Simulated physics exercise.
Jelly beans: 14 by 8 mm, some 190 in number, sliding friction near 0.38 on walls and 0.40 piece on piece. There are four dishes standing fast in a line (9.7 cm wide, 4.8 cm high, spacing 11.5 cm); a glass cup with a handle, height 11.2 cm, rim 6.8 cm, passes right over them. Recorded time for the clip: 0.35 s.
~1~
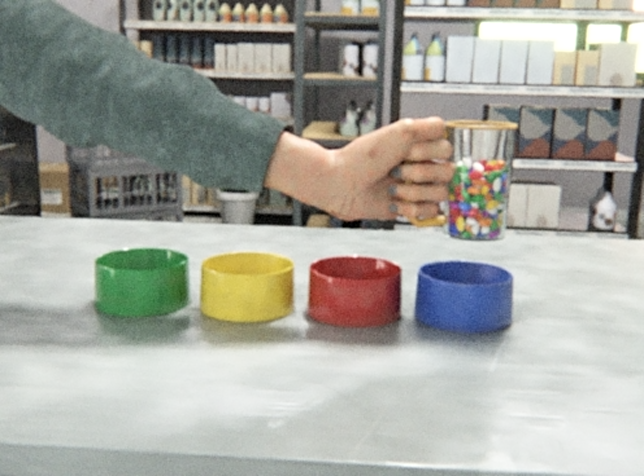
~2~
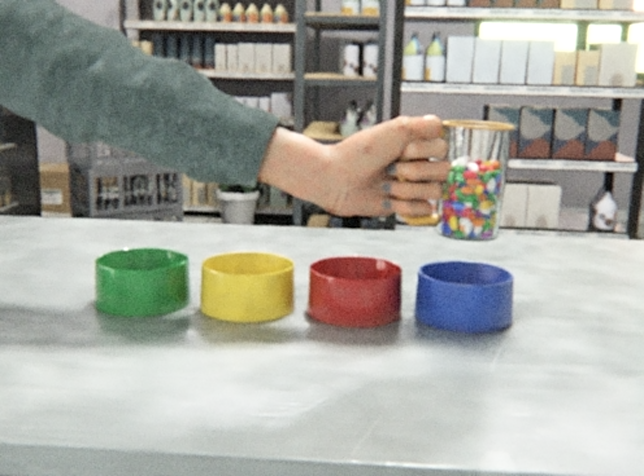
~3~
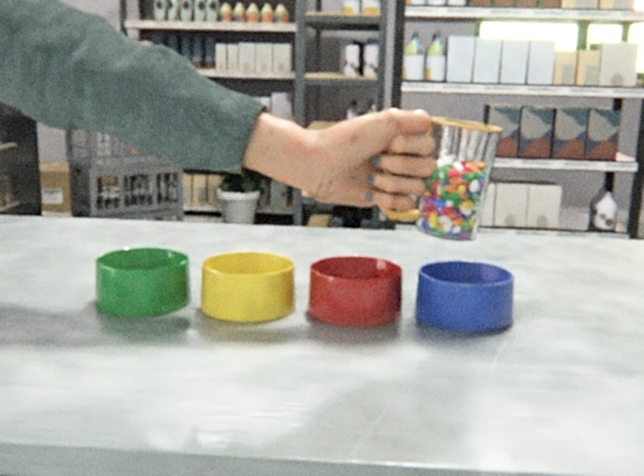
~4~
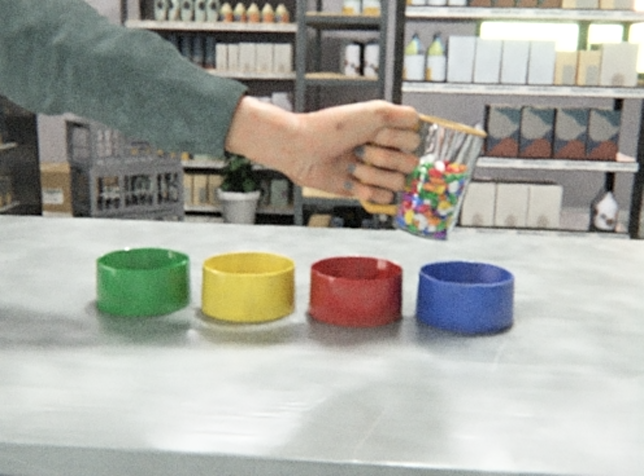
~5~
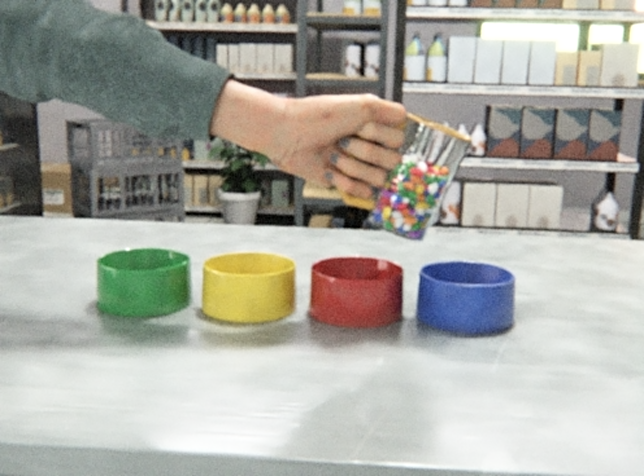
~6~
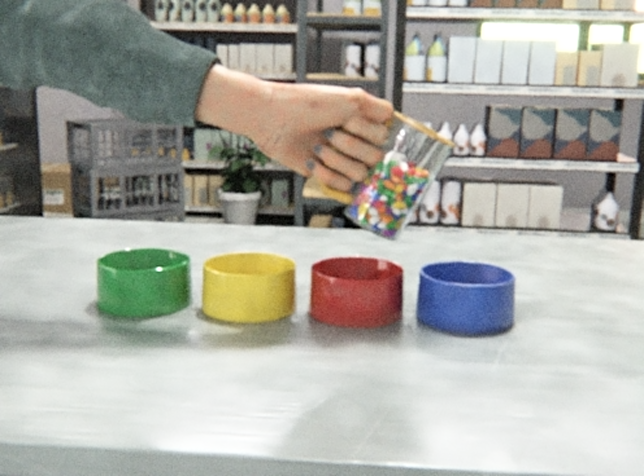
A glass cup of colorful jelly beans, gripped by its handle in a person's hand, starts upright above the blue dish at the right end of a row of four. The hand carries it left, slowly at first, tilting it rightward until it leans clearly above the space between the red and blue dishes.
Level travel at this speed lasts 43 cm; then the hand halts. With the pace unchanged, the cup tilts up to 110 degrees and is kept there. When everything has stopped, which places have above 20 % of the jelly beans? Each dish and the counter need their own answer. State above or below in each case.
Outcome: Red: A fifth or less; blue: A fifth or less; green: More than a fifth; yellow: A fifth or less; counter: A fifth or less.
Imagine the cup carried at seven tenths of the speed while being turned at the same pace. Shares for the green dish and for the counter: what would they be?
Green: 30; counter: 10.
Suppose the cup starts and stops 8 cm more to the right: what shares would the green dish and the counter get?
The green dish would get 0 and the counter 50.
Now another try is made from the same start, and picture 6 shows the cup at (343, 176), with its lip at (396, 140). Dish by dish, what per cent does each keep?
It'd finish with red at 0, blue at 0, green at 100 and yellow at 0.
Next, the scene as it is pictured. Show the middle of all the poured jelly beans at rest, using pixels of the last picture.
About (145, 285).
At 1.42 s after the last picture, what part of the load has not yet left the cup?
It should be near 50 per cent.
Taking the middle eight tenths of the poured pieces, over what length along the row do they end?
About 6 cm.
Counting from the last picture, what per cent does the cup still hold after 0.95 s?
95 %.
Then, 0.57 s after the last picture, tilt 80 degrees; cup holds 100 %.
Then, 0.95 s after the last picture, tilt 110 degrees; cup holds 95 %.
Then, 1.42 s after the last picture, tilt 110 degrees; cup holds 50 %, green 45 %.
In the end, red 0 %, blue 0 %, green 95 %, yellow 0 %, counter 5 %.
